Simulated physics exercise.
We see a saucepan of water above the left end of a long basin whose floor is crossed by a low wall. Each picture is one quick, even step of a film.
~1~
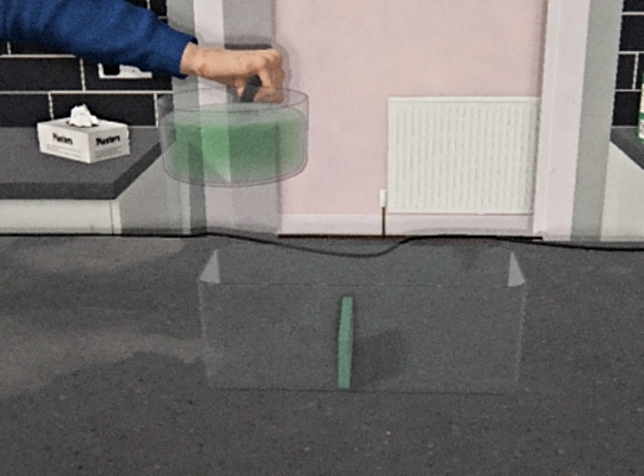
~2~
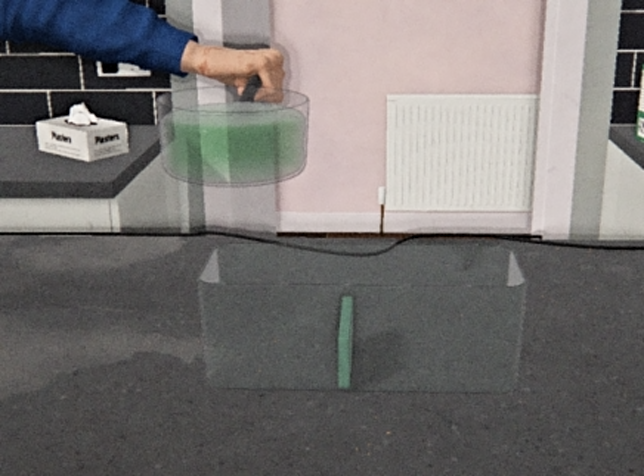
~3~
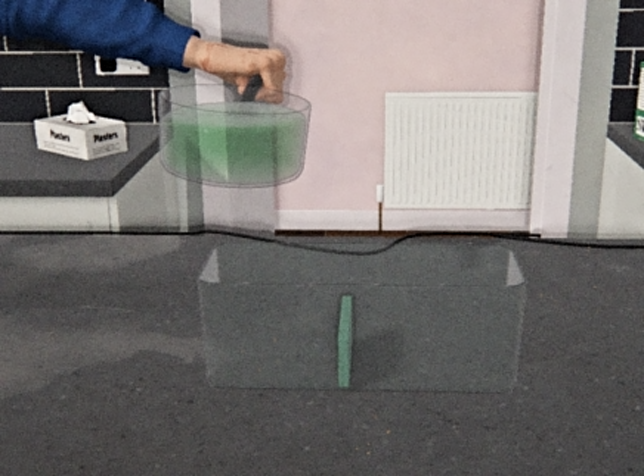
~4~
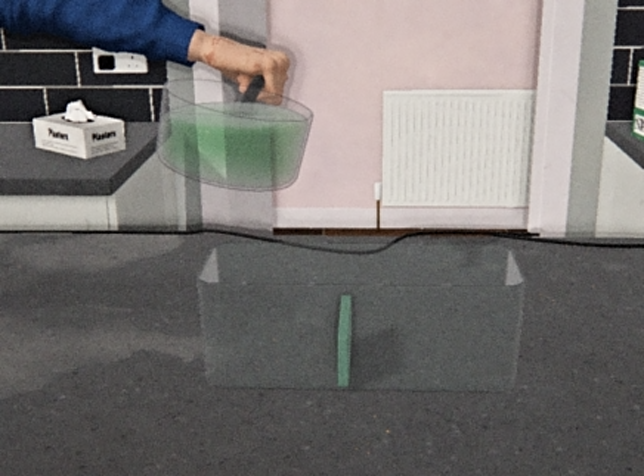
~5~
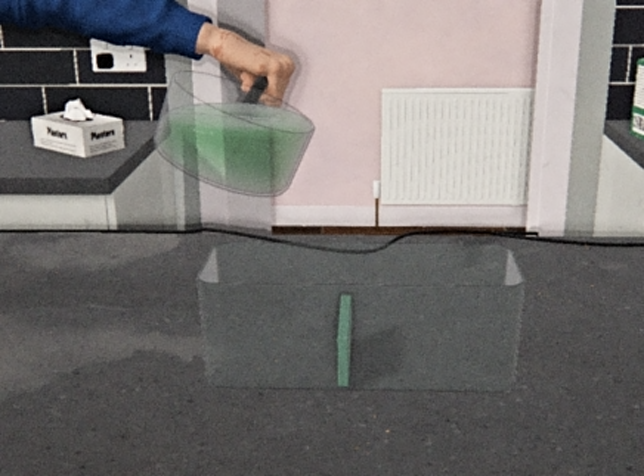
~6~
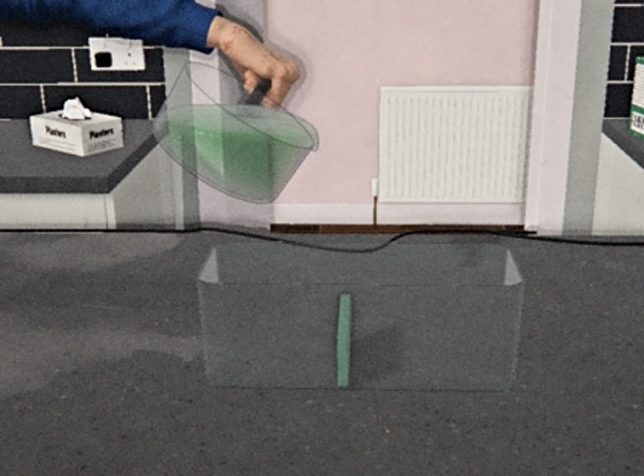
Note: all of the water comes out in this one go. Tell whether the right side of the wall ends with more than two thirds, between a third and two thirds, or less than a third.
I'd put the amount right of the wall between the two marks of a third and two thirds.
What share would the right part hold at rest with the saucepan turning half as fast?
Something like 70 percent.
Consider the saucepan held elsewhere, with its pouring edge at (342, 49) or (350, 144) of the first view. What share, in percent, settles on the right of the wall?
First about 80, then 70 per cent.
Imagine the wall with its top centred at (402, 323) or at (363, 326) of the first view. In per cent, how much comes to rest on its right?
10 % then 40 %.
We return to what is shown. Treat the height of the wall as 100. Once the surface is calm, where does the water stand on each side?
Levels: Left around 40 per cent, right around 40 per cent.
A moment on, the saucepan is tipped on its side and 24 per cent is still to pour, 1 is left of the wall and 28 right of it.
Next, the saucepan is tipped right over and 5 per cent is still to pour, 30 is left of the wall and 56 right of it.
Then the saucepan is tipped right over and 0 per cent is still to pour, 37 is left of the wall and 55 right of it.
Later the saucepan is tipped right over and 0 per cent is still to pour, 39 is left of the wall and 56 right of it.
At rest 39 per cent lies left of the wall, 56 right of it and 5 outside.
